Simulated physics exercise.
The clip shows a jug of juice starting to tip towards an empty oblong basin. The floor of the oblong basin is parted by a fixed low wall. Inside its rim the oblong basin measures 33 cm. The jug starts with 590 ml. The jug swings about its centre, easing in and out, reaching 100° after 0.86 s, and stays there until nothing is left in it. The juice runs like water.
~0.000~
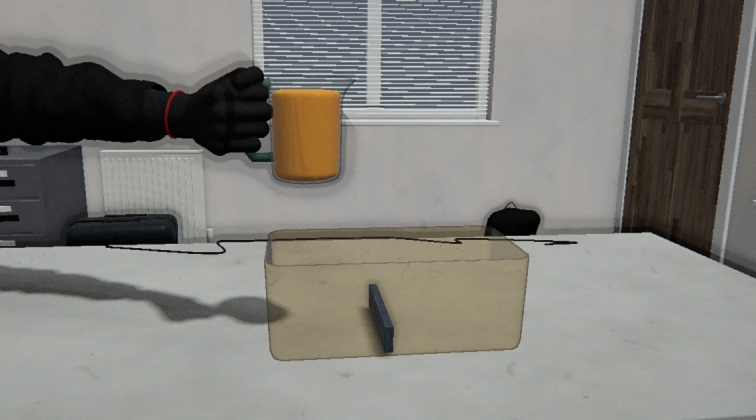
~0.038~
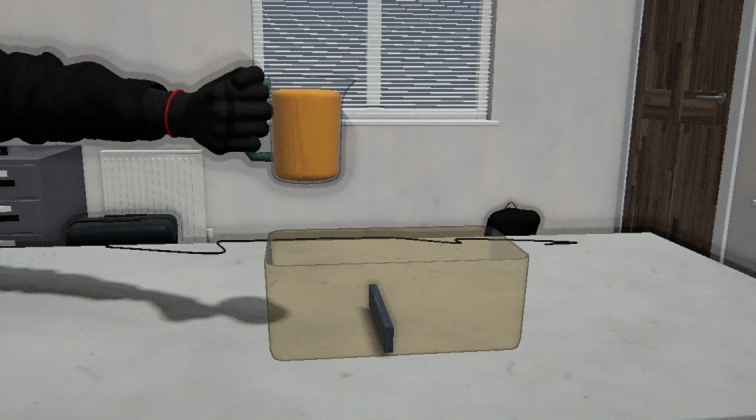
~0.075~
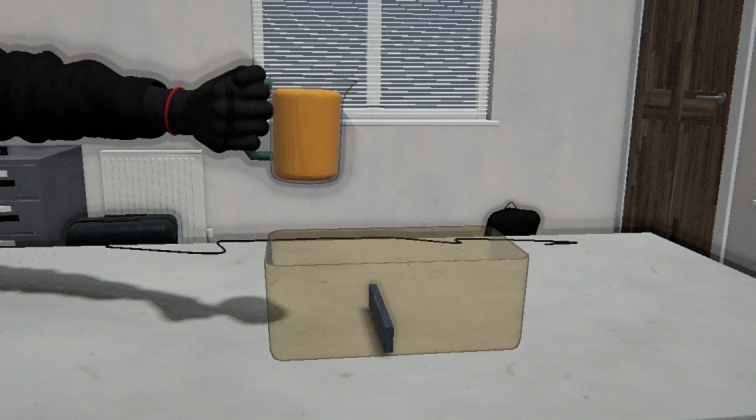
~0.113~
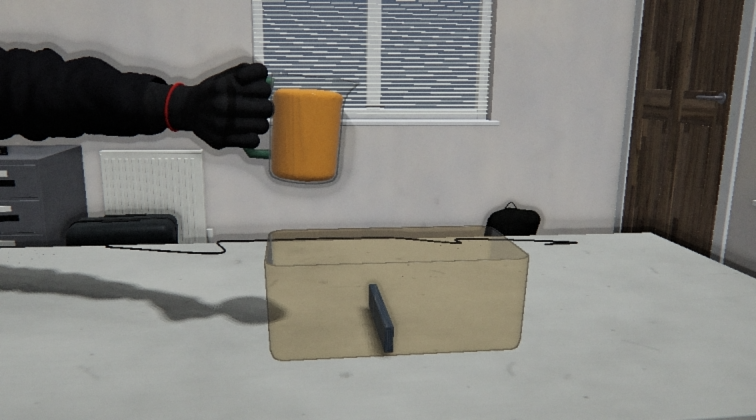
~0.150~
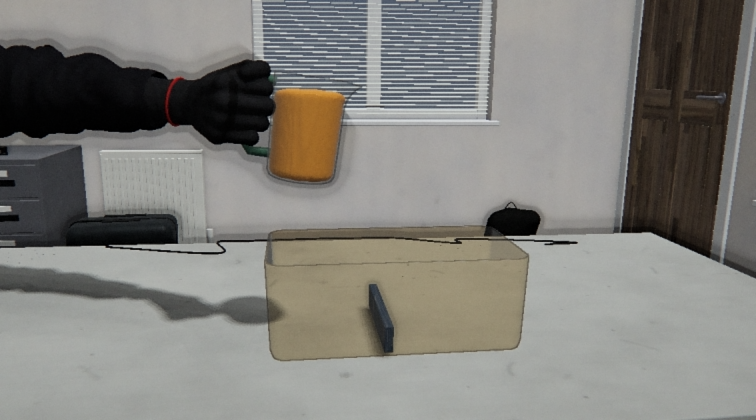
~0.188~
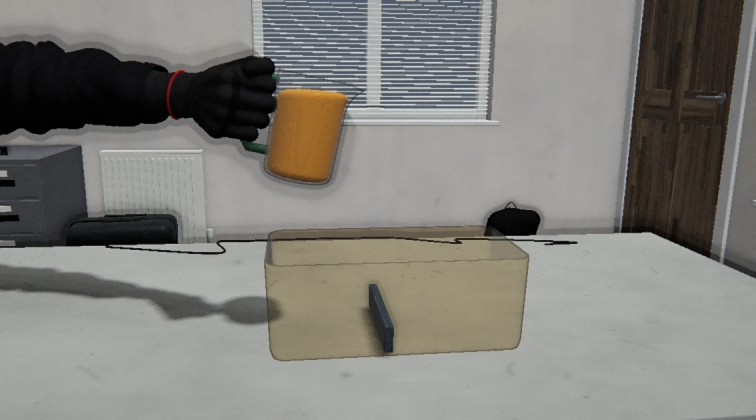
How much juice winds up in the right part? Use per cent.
The far part has some 92 per cent.
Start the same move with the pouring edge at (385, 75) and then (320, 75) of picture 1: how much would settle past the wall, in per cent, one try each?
First 90, then 65 per cent.
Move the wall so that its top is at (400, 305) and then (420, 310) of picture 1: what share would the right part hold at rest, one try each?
In turn about 85 and 50 per cent.
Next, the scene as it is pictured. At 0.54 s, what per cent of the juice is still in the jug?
Near 84 in a hundred.
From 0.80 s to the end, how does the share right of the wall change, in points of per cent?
The share moves up, by some 54 per cent.
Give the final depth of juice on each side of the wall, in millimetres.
Left about 2 mm, right about 20 mm.
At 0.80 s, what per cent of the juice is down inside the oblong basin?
Near 38 in a hundred.
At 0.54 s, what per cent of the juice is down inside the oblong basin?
Some 2 per cent.
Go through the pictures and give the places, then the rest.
In the first picture, tilt 0°; pouring edge (357, 78); surface from (271, 92) to (341, 93); the oblong basin's rim runs from (268, 248) to (509, 242); the wall's top is at (380, 305).
In the second picture, tilt 0°; pouring edge (357, 79); surface from (271, 92) to (341, 93).
In the third picture, tilt 2°; pouring edge (358, 80); surface from (272, 91) to (342, 93).
In the fourth picture, tilt 4°; pouring edge (360, 82); surface from (274, 91) to (343, 95).
In the fifth picture, tilt 7°; pouring edge (362, 86); surface from (275, 92) to (346, 95).
In the sixth picture, tilt 11°; pouring edge (365, 90); surface from (278, 93) to (349, 95).
By 0.54 s the tilt is 70° and 84 per cent is still to pour, 0 is left of the wall and 2 right of it.
By 0.80 s the tilt is 99° and 38 per cent is still to pour, 1 is left of the wall and 38 right of it.
By 1.07 s the tilt is 100° and 8 per cent is still to pour, 3 is left of the wall and 82 right of it.
By 1.36 s the tilt is 100° and 1 per cent is still to pour, 5 is left of the wall and 92 right of it.
At rest 6 per cent lies left of the wall, 92 right of it and 1 outside.
